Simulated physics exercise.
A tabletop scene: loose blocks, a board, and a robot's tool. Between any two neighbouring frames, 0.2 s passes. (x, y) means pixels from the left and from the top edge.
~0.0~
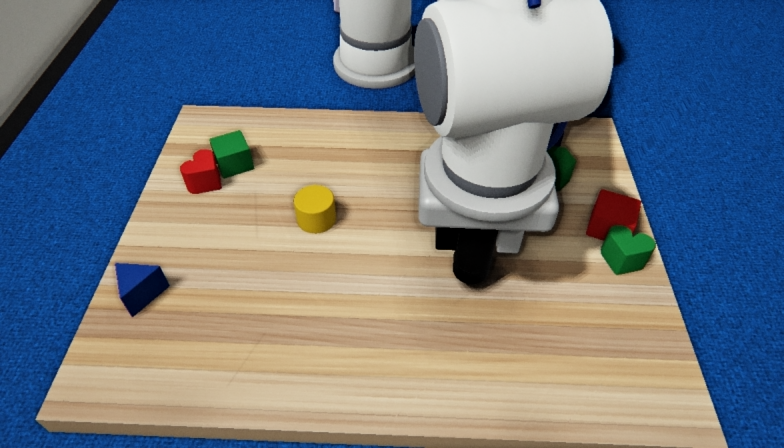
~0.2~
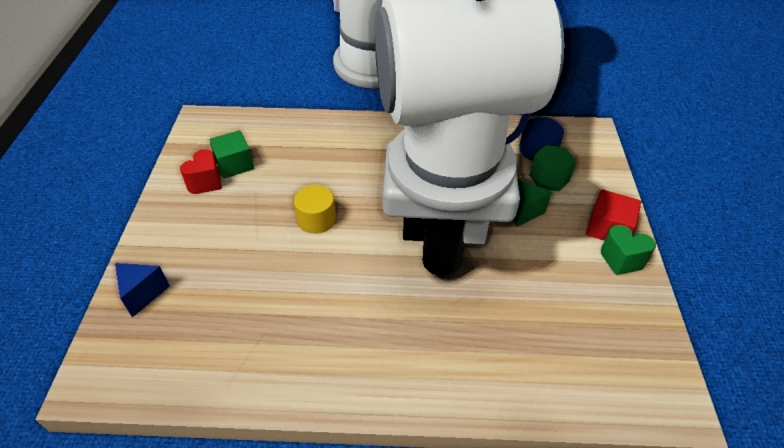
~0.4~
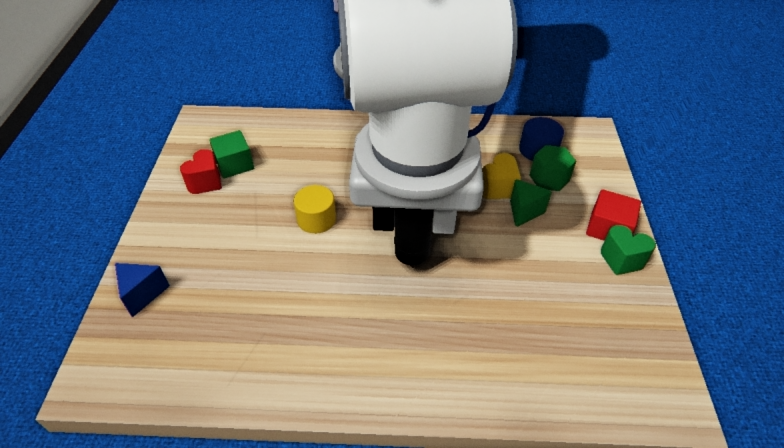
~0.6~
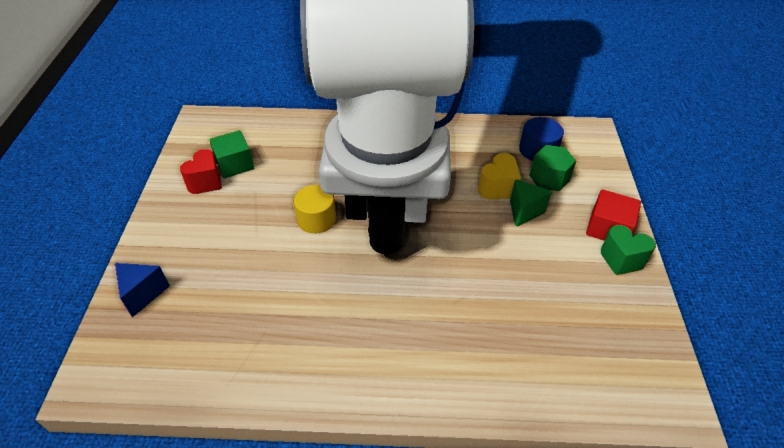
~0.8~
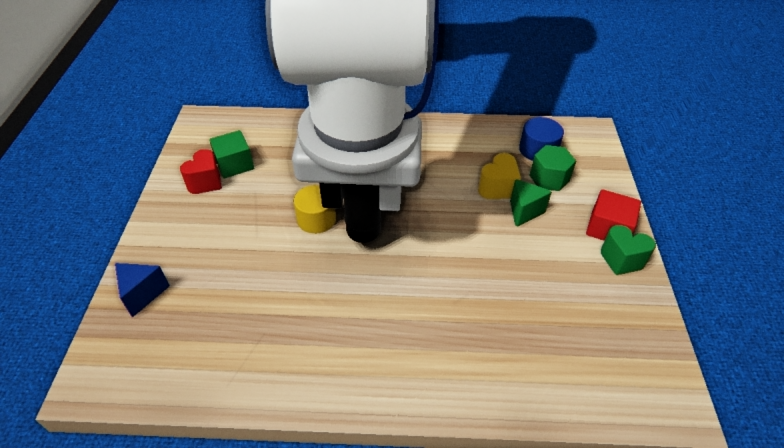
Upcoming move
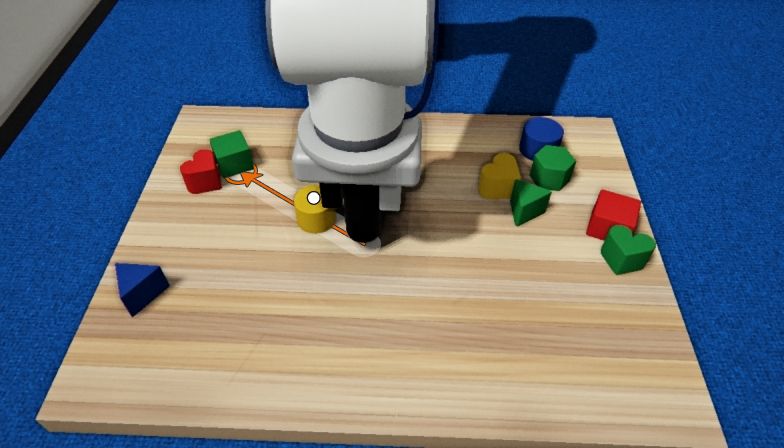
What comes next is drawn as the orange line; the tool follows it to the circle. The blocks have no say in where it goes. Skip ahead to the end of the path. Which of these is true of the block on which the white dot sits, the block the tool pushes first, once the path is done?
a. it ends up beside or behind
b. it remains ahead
b: It remains ahead.
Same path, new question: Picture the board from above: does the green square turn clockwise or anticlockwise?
From above, it looks like the green square goes clockwise.
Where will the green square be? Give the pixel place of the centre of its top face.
Close to (218, 132).
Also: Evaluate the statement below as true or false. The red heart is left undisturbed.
False - the claim does not hold.
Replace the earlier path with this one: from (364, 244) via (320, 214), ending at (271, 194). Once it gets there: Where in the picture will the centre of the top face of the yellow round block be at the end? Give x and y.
Top centre: (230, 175).
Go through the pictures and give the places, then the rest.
In the first frame, tool's lower end (470, 271); red heart (199, 161); green square (229, 143); yellow round block (314, 198).
In the second frame, tool (440, 262); blocks still.
In the third frame, tool (412, 253); blocks still.
In the fourth frame, tool (387, 242); blocks still.
In the fifth frame, tool (364, 231); red heart (199, 161); green square (229, 143); yellow round block (314, 198).
Drawn move, straight from (364, 244) to (241, 172); the dot is on the yellow round block.
What follows on the original path. One third of the way, tool (318, 205); yellow round block (287, 184).
Two thirds of the way, tool (275, 181); yellow round block (242, 164).
At the end, tool (237, 159); red heart (166, 164); green square (218, 132), turned 40° clockwise; yellow round block (200, 154).
